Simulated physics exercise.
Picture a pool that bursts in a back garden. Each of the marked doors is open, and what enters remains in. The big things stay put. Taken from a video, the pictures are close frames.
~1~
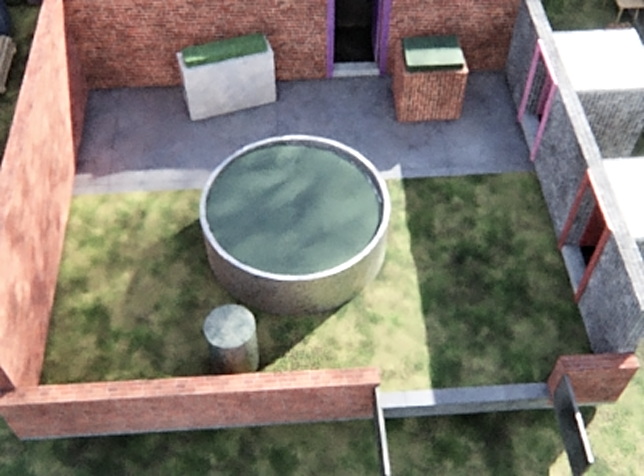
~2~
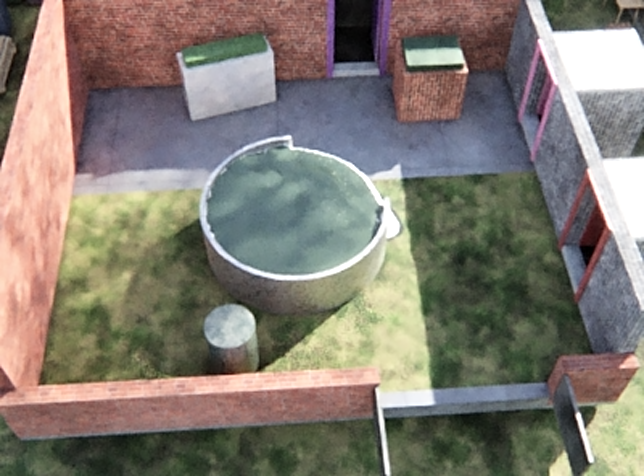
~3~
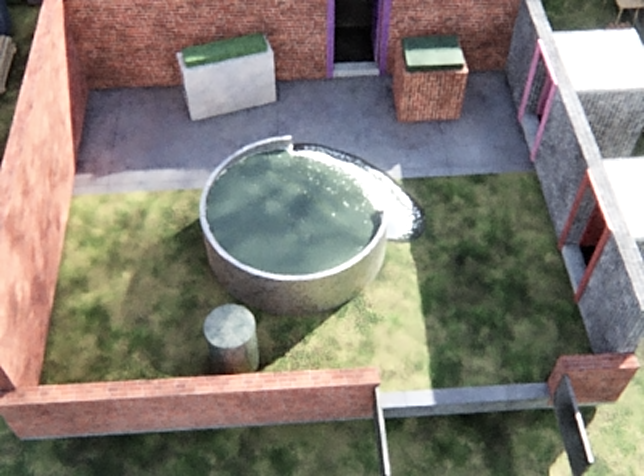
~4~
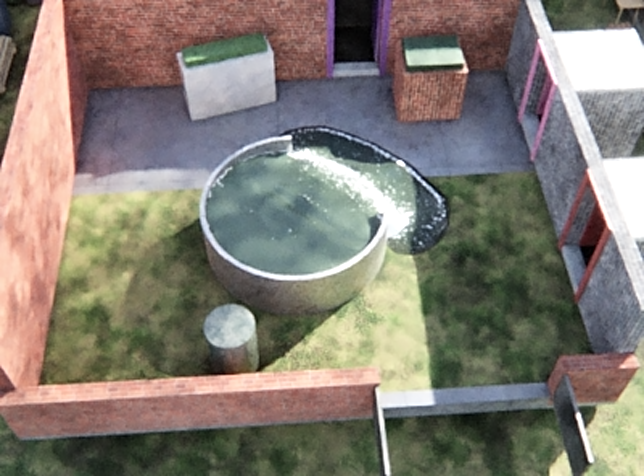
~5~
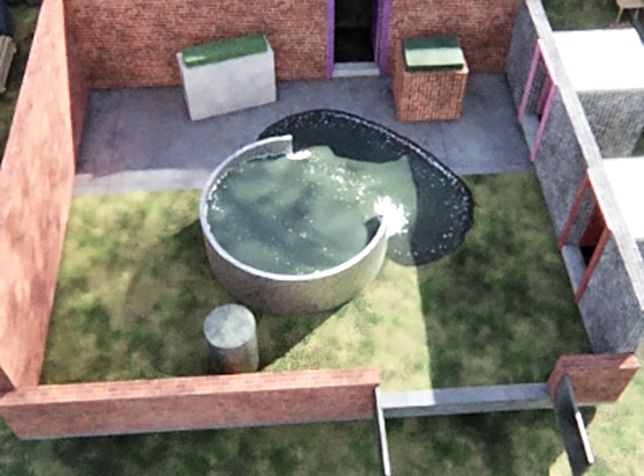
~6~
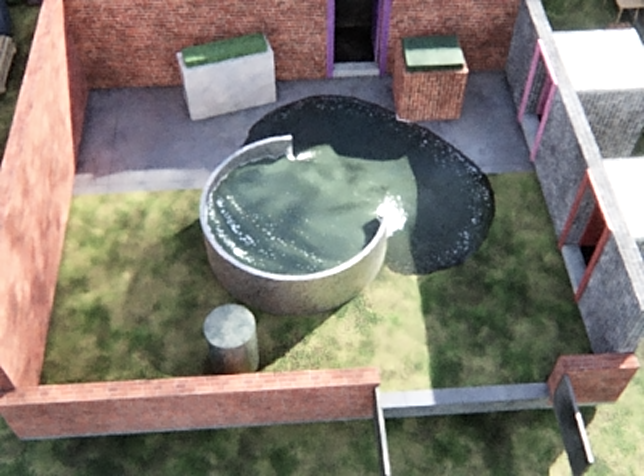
Round pool in a brick-walled garden breaking open on its far side, dark water pouring out and spreading across paving and grass.
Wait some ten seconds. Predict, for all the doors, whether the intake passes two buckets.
In the end the pink door breaks the limit; the purple door breaks the limit; the red door respects the limit.
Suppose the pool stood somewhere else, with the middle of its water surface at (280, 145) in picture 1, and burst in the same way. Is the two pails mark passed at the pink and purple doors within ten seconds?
My reading: The pink door is over, the purple door passes that mark.
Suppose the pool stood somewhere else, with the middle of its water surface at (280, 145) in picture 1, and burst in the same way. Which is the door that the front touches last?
The door meant here is the one in red.
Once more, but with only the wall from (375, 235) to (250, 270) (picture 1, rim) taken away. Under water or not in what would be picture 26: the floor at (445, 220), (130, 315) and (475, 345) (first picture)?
Going through them, the first would be still bare, the next submerged and the last submerged.
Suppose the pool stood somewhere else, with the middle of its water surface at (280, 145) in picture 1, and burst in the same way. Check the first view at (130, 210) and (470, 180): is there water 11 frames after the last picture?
I'd say still dry for the first and swamped for the second.
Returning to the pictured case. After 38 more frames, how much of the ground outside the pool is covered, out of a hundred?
Roughly 75 percent, I'd say.
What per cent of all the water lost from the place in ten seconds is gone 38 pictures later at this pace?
About 55 %.
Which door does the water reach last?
Answer is the one in red.
A moment on, water covers 35 % of the floor; the pink door wet at the sill, nothing in, the purple door over two buckets in, the red door not reached.
Next, water covers 40 % of the floor; the pink door over two buckets in, the purple door far over two buckets in, the red door wet at the sill, nothing in.
Then, water covers 50 % of the floor; the pink door far over two buckets in, the purple door far over two buckets in, the red door wet at the sill, nothing in.
Later, water covers 75 % of the floor; the pink door far over two buckets in, the purple door far over two buckets in, the red door wet at the sill, nothing in.
In the end, water covers 100 % of the floor; the pink door far over two buckets in, the purple door far over two buckets in, the red door wet at the sill, nothing in.
